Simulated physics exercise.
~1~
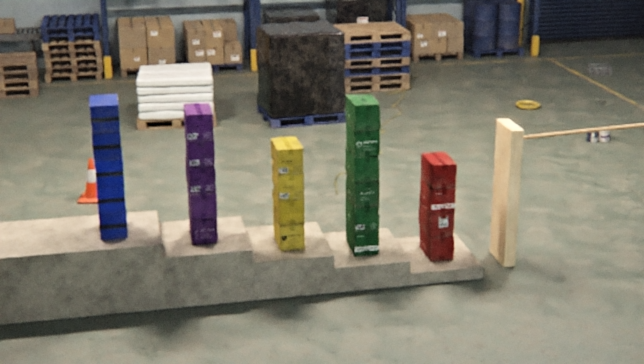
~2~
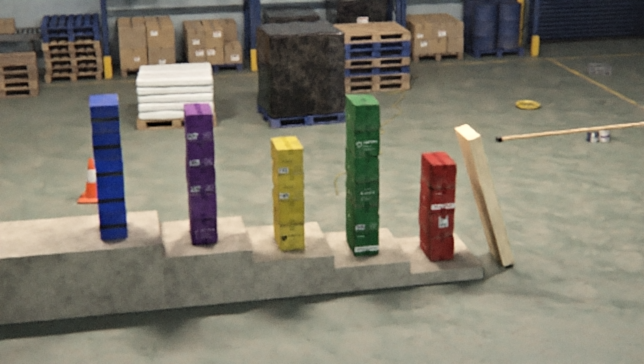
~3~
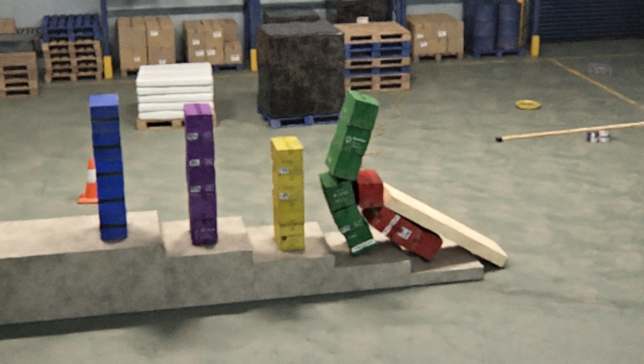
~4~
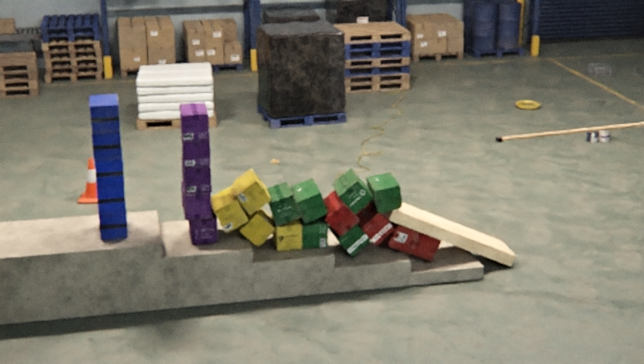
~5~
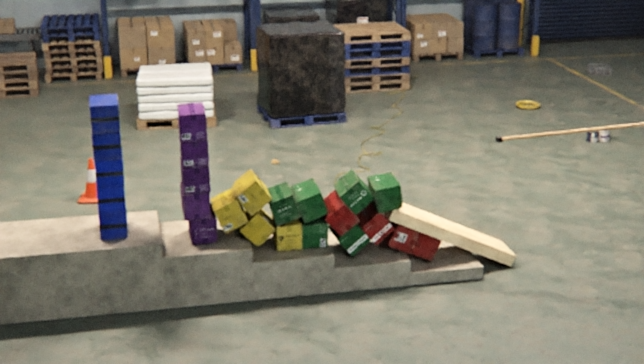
Wooden board tipping left into stacked cartons on concrete steps, toppling red, green and yellow columns while purple and blue stay standing.
